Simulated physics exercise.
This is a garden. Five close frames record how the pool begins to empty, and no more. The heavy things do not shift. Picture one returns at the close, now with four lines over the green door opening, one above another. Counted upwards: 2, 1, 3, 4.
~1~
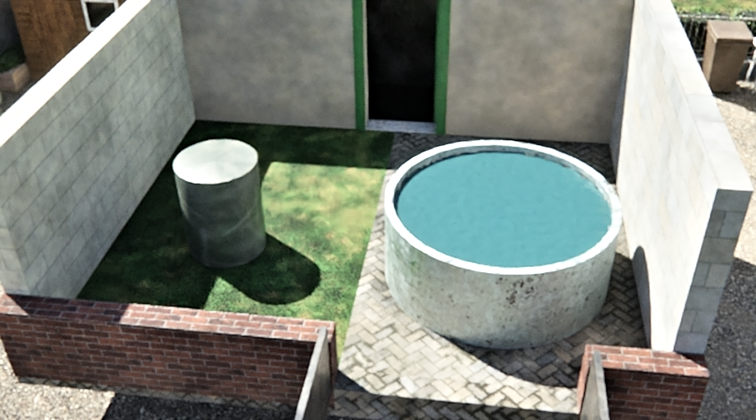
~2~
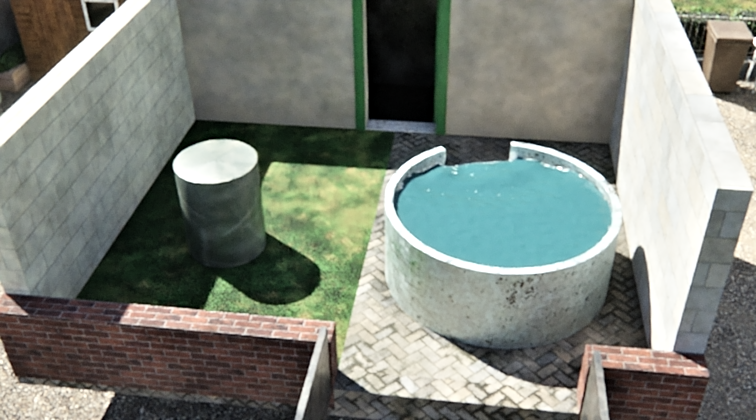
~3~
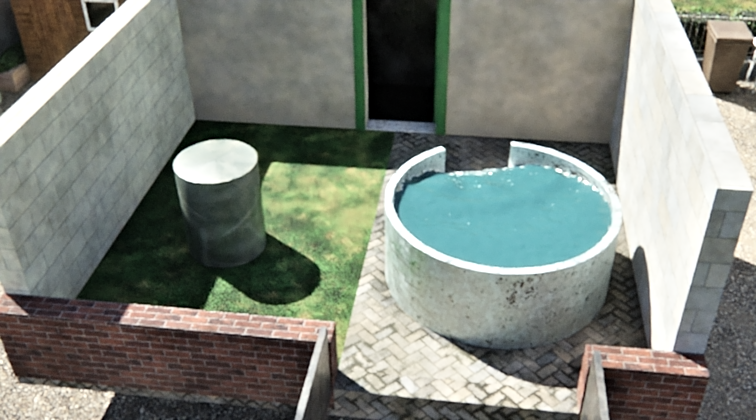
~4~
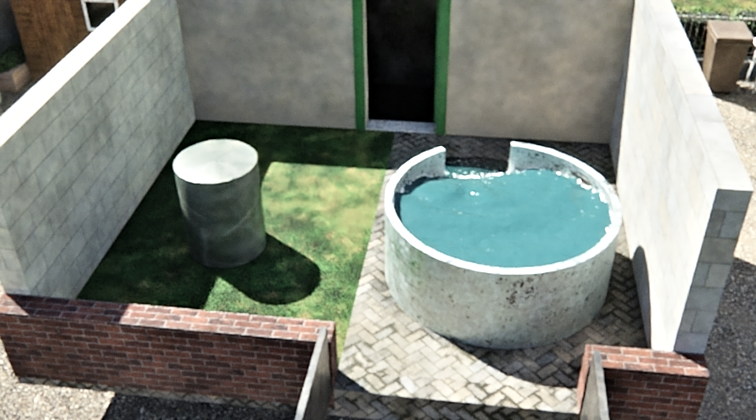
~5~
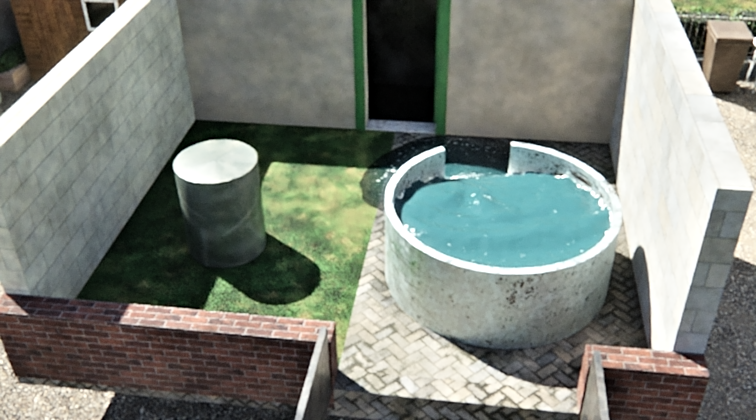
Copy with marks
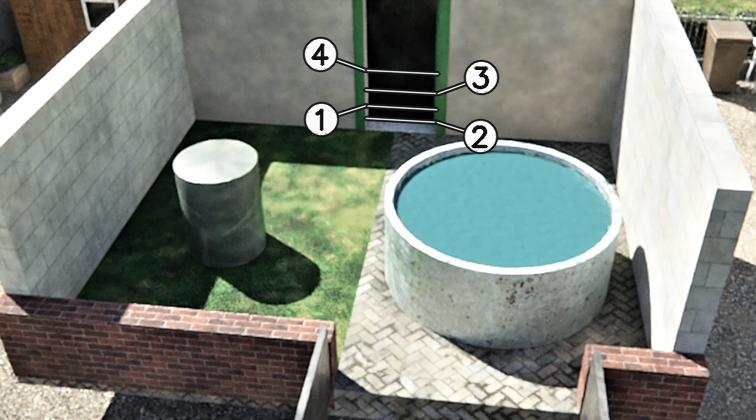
A round, speckled grey stone pool of teal water stands at the right of a walled garden, seen from above by a still camera. A grey cylinder stands on the grass at left, with pale block walls around, a green-edged dark doorway behind and low red brick walls in front. A gap opens in the pool's back rim, the water ripples and foams, and a dark wet patch spreads behind it.
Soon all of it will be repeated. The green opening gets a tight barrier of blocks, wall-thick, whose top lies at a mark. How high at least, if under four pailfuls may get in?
Line 1.
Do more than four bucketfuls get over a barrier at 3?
No, that is safe.
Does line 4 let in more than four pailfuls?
No.
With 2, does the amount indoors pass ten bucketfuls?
Yes, it does.
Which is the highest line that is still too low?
Line 2.
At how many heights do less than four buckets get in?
Three.
On the marked copy, 1 at (401, 107); 2 at (401, 120); 3 at (401, 91); 4 at (401, 72); from the bottom up 2, 1, 3, 4.
With 1, a splash gets over, under a bucket.
With 2, some 15 bucketfuls get in.
With 3, nothing gets over.
With 4, nothing gets over.
